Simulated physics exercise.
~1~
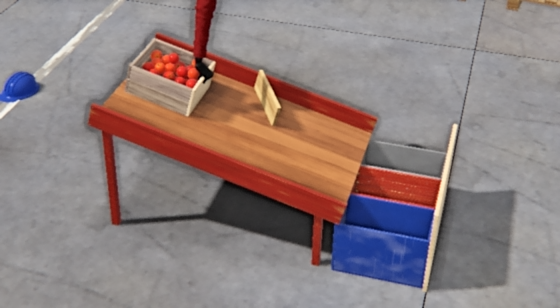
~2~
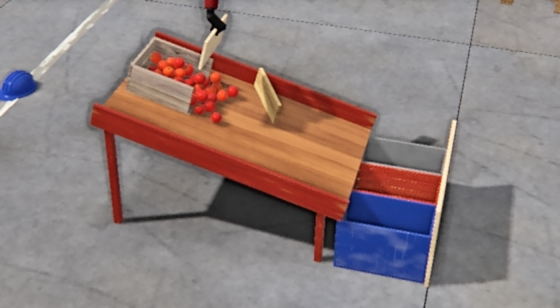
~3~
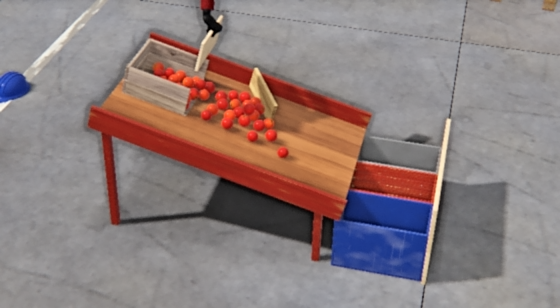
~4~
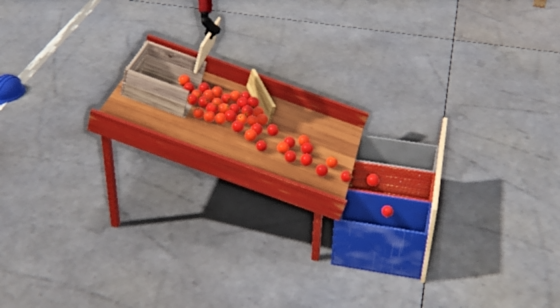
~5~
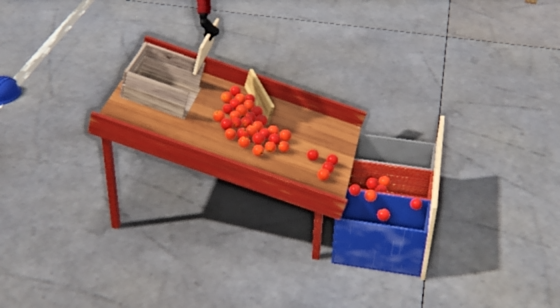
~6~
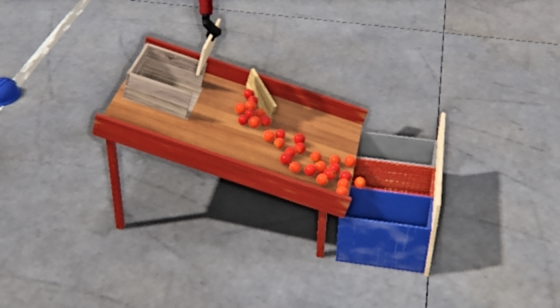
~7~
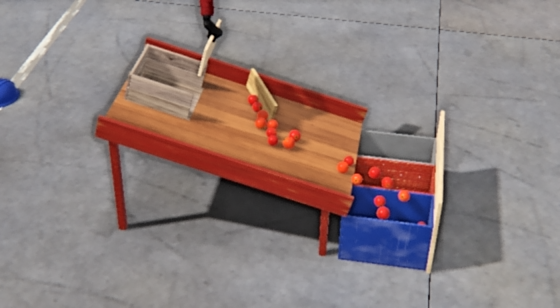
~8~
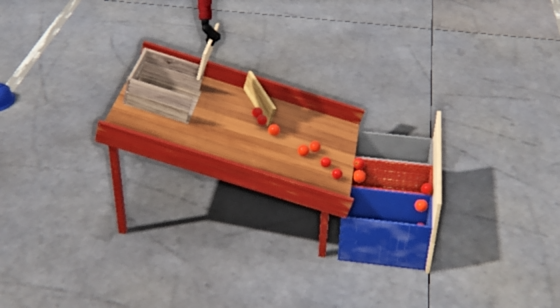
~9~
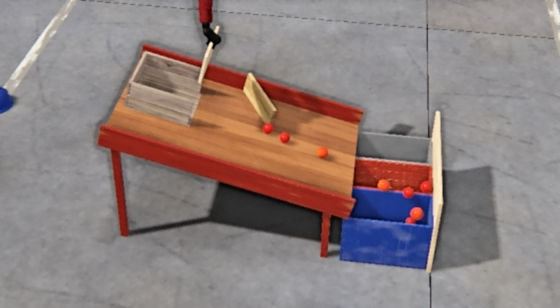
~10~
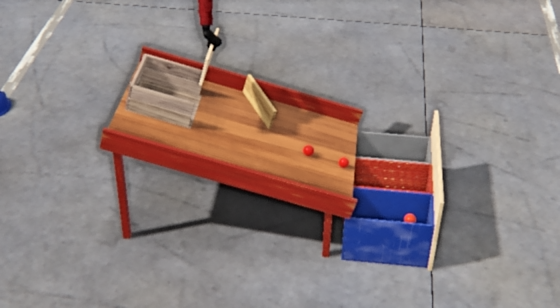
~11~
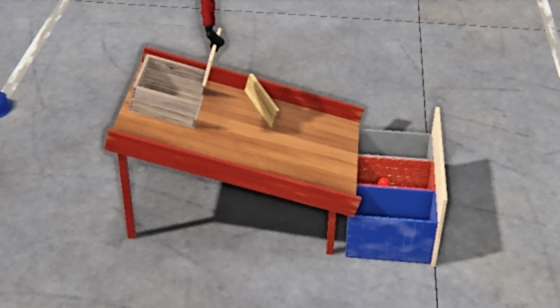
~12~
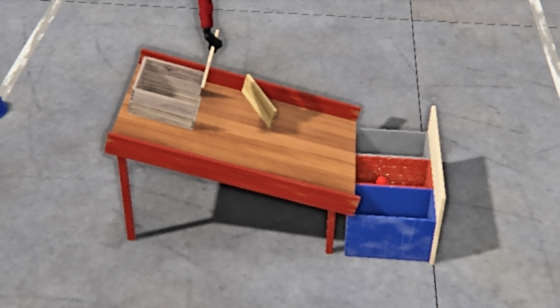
A red and black arm reaches in from the top of the view, above a sloping wooden table with red edges and legs on a grey concrete floor, seen from above and to one side. It lifts the pale gate of a wooden pen at the upper left, and red tomatoes spill out. They roll down to the right, bunch against an angled board, then stream past it. They drop off the foot towards a red tote and a blue bin, beside a grey tub. The last few stragglers roll off, leaving the pen and table empty, with some red still visible in the tote.
